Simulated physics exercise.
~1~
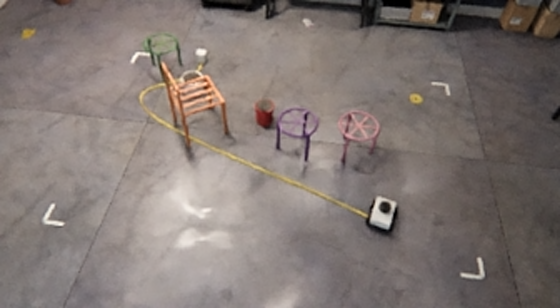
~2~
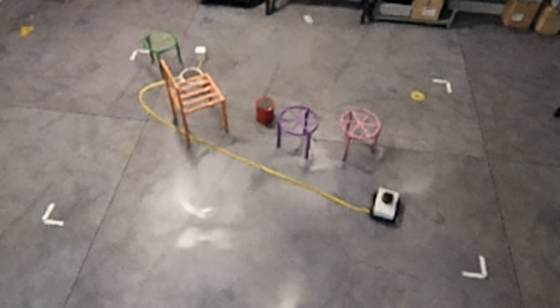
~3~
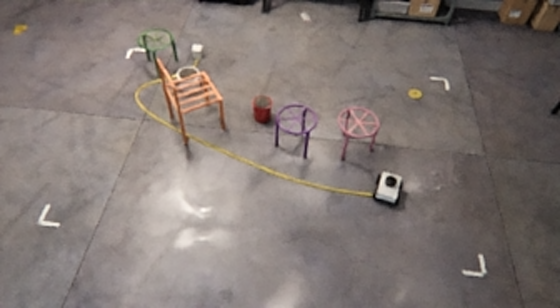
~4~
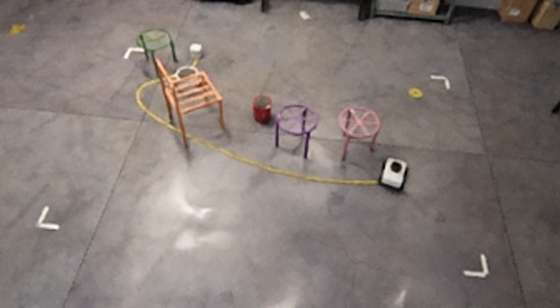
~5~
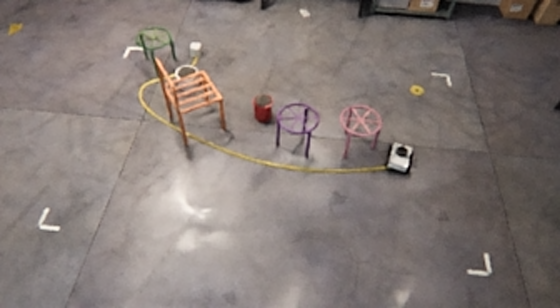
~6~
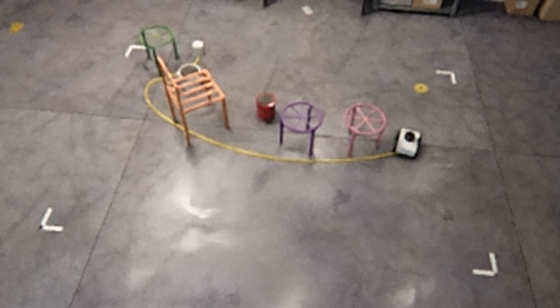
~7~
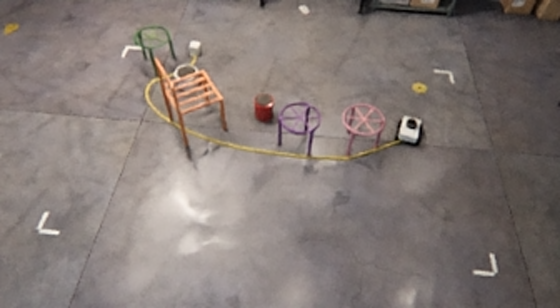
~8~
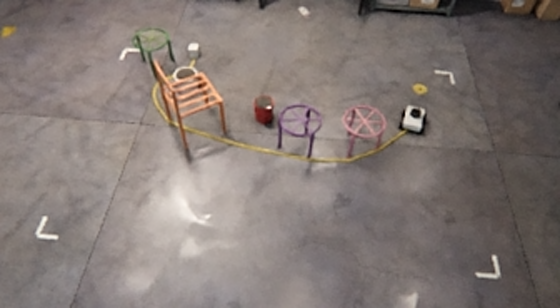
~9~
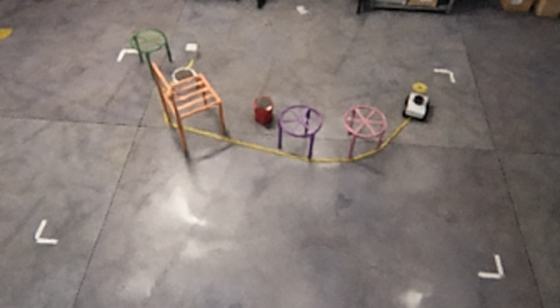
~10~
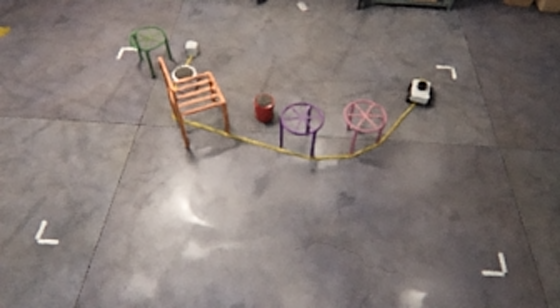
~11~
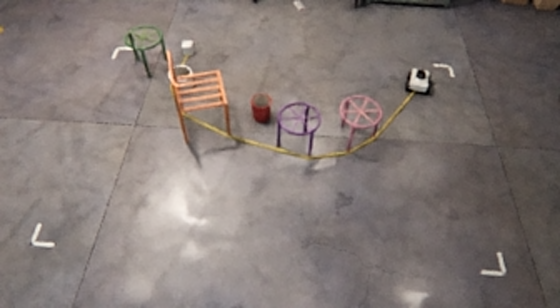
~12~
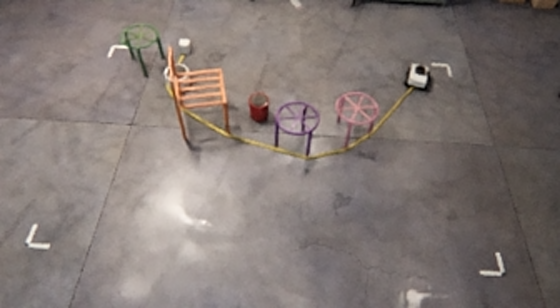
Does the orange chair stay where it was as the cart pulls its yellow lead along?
No, the orange chair gets shifted. It turns a little and ends slightly out of its starting place, still upright.
